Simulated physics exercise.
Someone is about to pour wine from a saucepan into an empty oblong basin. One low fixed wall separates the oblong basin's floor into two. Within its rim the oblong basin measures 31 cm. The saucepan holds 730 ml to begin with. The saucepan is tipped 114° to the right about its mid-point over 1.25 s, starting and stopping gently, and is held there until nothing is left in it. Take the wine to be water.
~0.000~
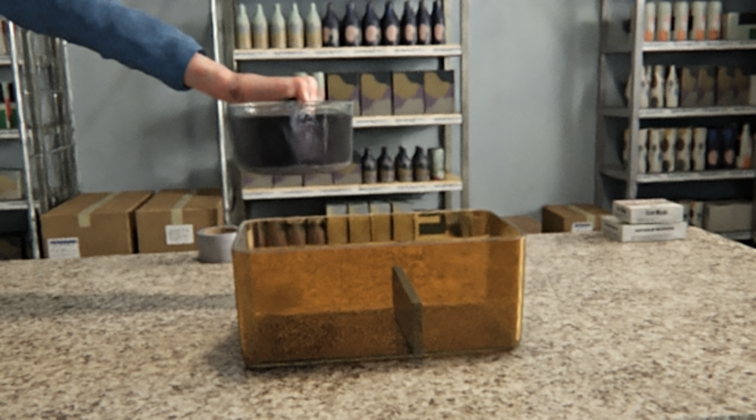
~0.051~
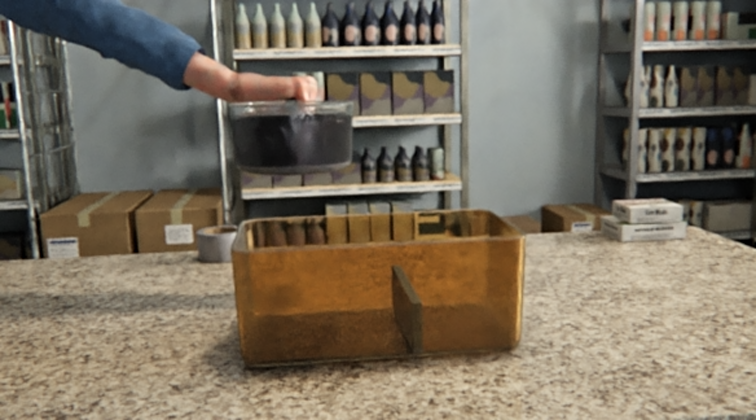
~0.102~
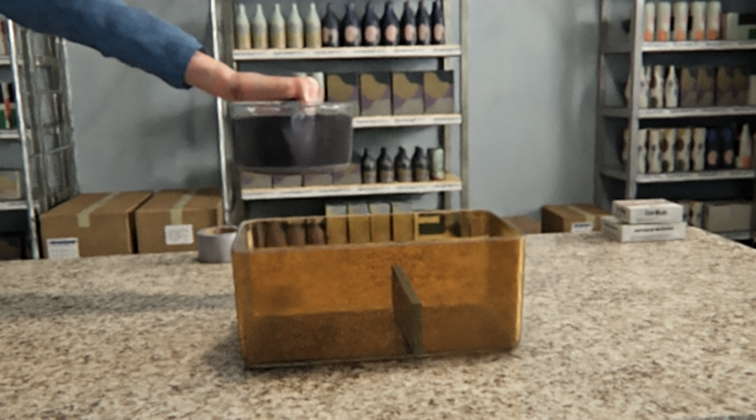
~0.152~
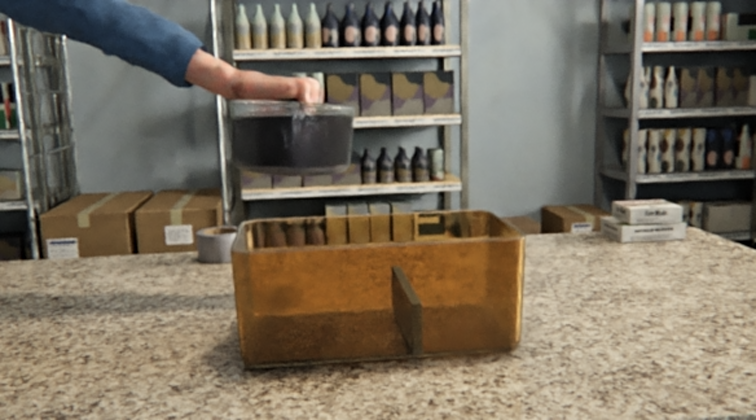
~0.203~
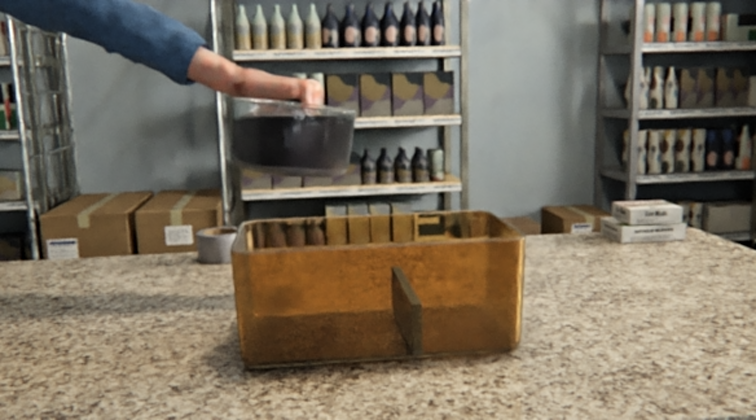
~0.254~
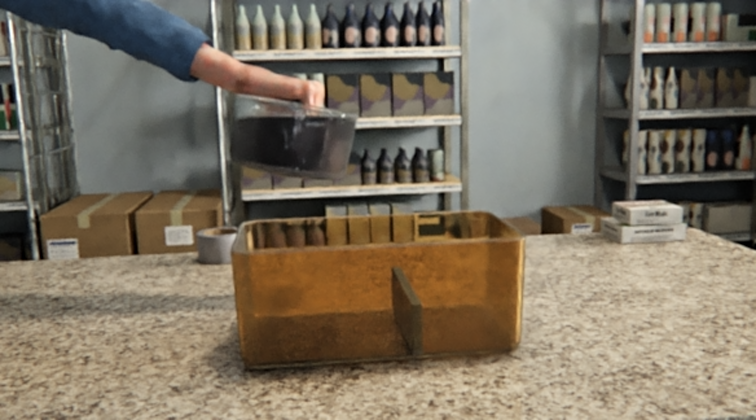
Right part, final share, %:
56 %.
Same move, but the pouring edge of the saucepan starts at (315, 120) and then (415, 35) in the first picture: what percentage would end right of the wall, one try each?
I'd expect close to 0 per cent and then close to 85 per cent.
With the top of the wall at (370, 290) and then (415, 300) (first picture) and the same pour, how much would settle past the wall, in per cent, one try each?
85 % and 50 %.
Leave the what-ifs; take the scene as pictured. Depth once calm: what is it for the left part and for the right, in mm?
Some 10 mm on the left and some 24 mm on the right.
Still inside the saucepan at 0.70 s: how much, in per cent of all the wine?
Roughly 50 percent.
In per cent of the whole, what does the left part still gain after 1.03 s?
Near 12 percent, give or take.
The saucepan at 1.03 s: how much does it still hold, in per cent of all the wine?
Roughly 6 per cent.
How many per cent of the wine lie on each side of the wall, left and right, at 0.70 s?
About 5 % left, 16 % right.
After 0.70 s the tilt is 68° and 51 per cent is still to pour, 5 is left of the wall and 16 right of it.
After 1.03 s the tilt is 106° and 6 per cent is still to pour, 33 is left of the wall and 56 right of it.
After 1.38 s the tilt is 114° and 0 per cent is still to pour, 44 is left of the wall and 56 right of it.
After 1.75 s the tilt is 114° and 0 per cent is still to pour, 44 is left of the wall and 56 right of it.
In the end 44 per cent lies left of the wall, 56 right of it and 0 outside.
